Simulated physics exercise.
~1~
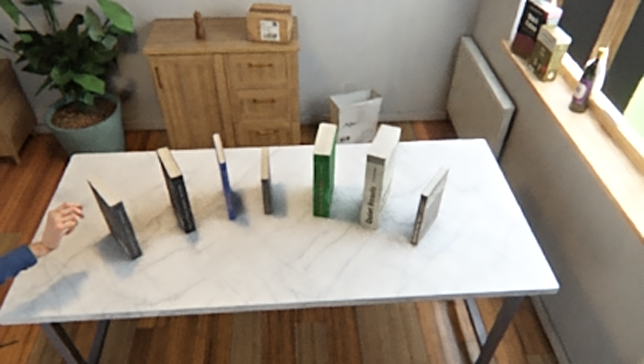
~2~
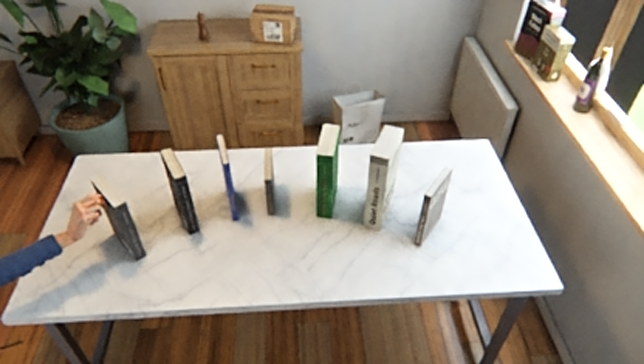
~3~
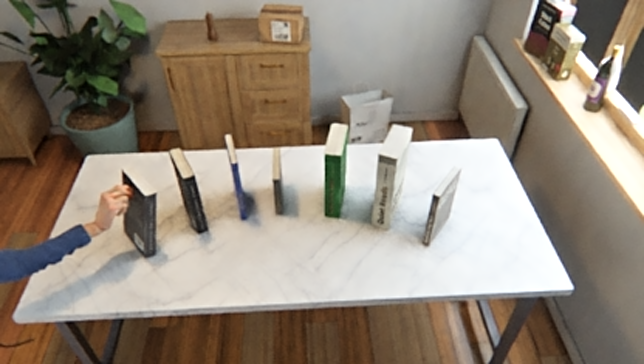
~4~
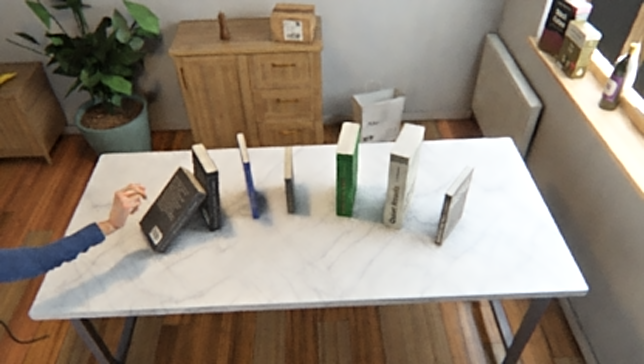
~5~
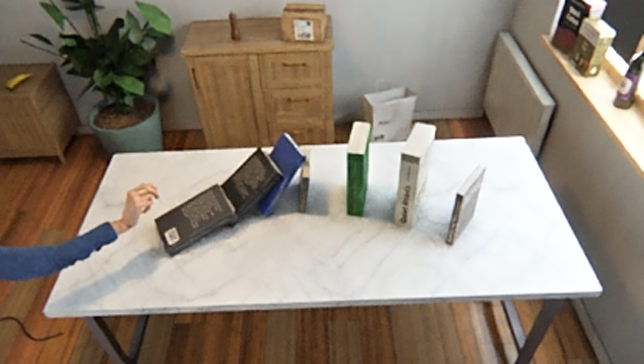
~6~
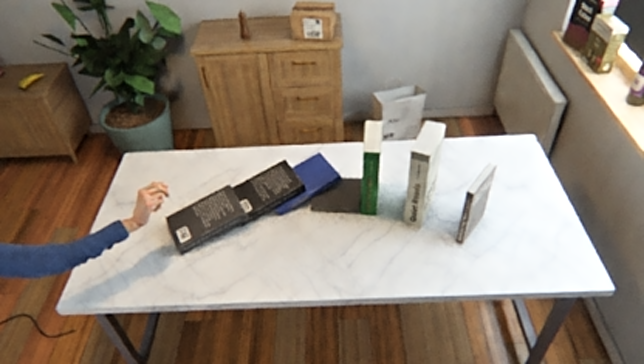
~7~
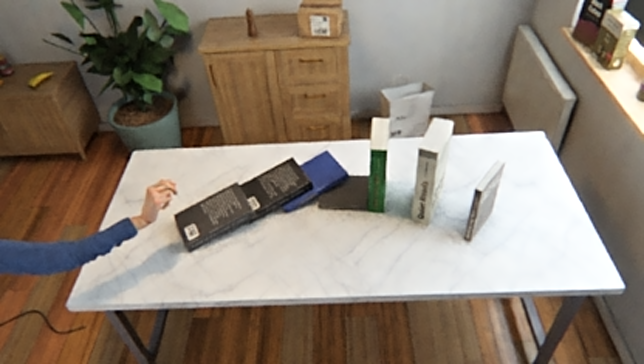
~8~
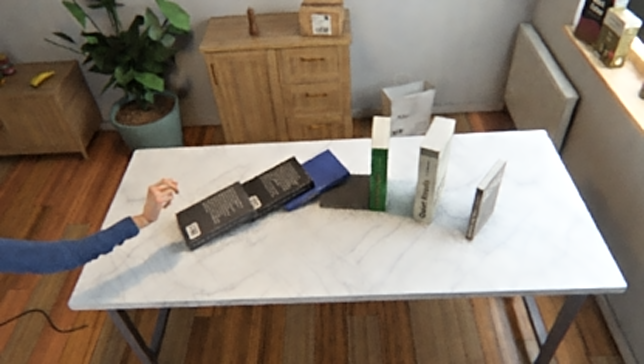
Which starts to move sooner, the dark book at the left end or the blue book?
The dark book at the left end starts to move sooner. The blue book is still upright while that one tips over, and it only begins to lean afterwards.
